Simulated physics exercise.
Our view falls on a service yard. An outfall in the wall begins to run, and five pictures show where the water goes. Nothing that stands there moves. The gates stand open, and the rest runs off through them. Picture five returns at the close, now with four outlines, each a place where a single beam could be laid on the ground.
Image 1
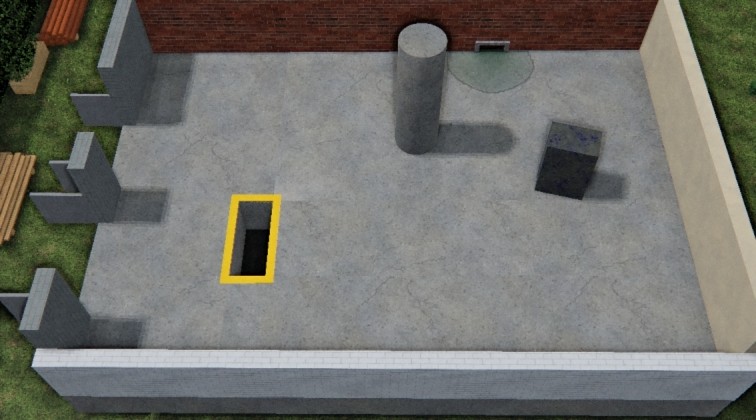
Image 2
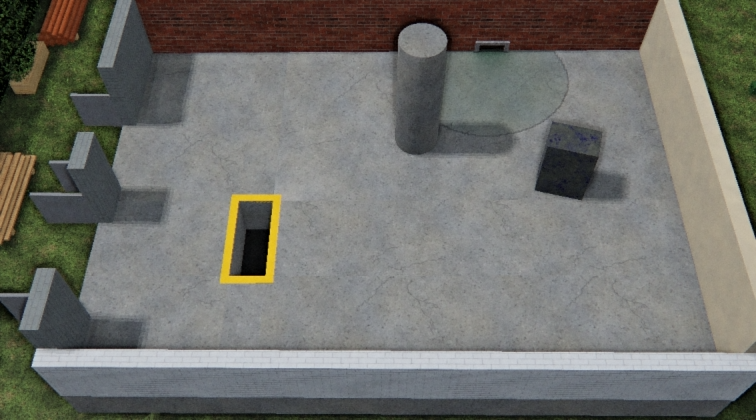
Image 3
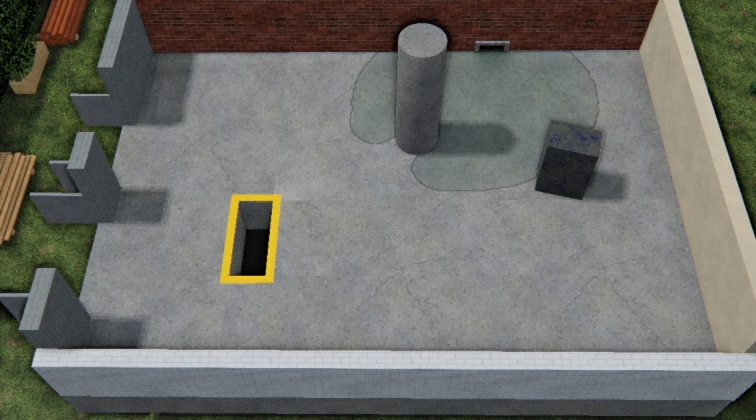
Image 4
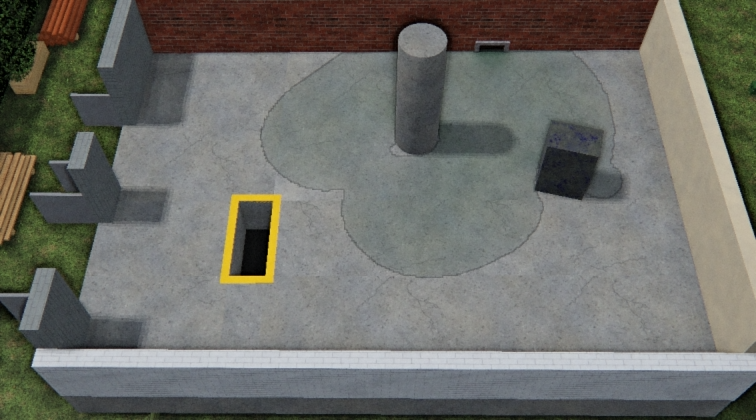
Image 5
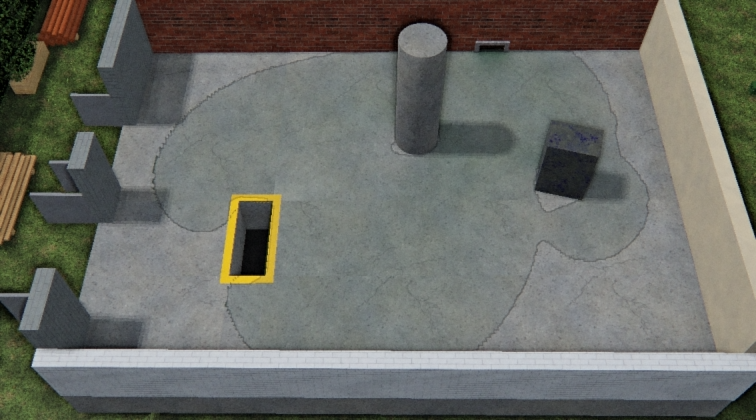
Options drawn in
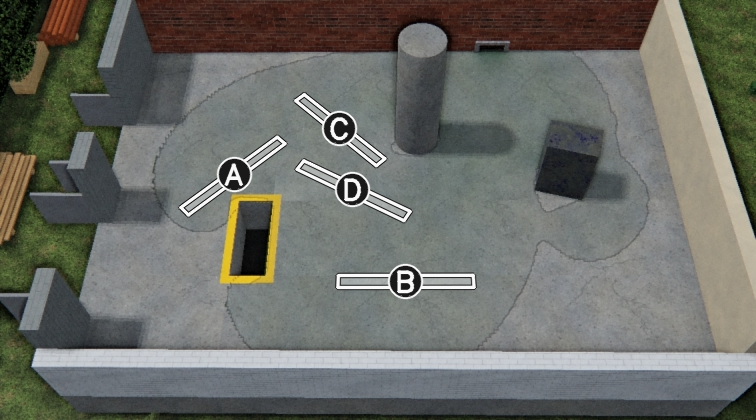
Water spread from a small opening in the brick wall across the paved yard, passing around the pillar and the dark block, until it reached the yellow-edged gully and covered much of the ground.
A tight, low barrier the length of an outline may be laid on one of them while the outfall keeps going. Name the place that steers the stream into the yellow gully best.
Place B.
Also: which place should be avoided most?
D.
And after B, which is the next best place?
Here it is place A.
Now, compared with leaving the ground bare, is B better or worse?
Better.
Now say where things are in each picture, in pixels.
Outfall at (492, 47); yellow gully at (252, 237); open gate at (102, 268); open gate at (129, 156); 2 % of the ground under water, visible out to (523, 80); yellow gully still dry, in the first frame.
In the second frame, 9 % of the ground under water, visible out to (494, 131); yellow gully still dry.
In the third frame, 18 % of the ground under water, visible out to (447, 183); yellow gully still dry.
In the fourth frame, 34 % of the ground under water, visible out to (427, 272); yellow gully still dry.
In the fifth frame, 58 % of the ground under water, visible out to (253, 321); yellow gully taking water.
In white, A from (184, 211) to (281, 140); B from (338, 281) to (473, 281); C from (300, 97) to (380, 162); D from (300, 165) to (407, 215).
Choosing A, about 28 % of the stream goes into the yellow gully, about 71 % out by the gates.
Choosing B, about 46 % of the stream goes into the yellow gully, about 53 % out by the gates.
Choosing C, about 19 % of the stream goes into the yellow gully, about 81 % out by the gates.
Choosing D, about 8 % of the stream goes into the yellow gully, about 91 % out by the gates.
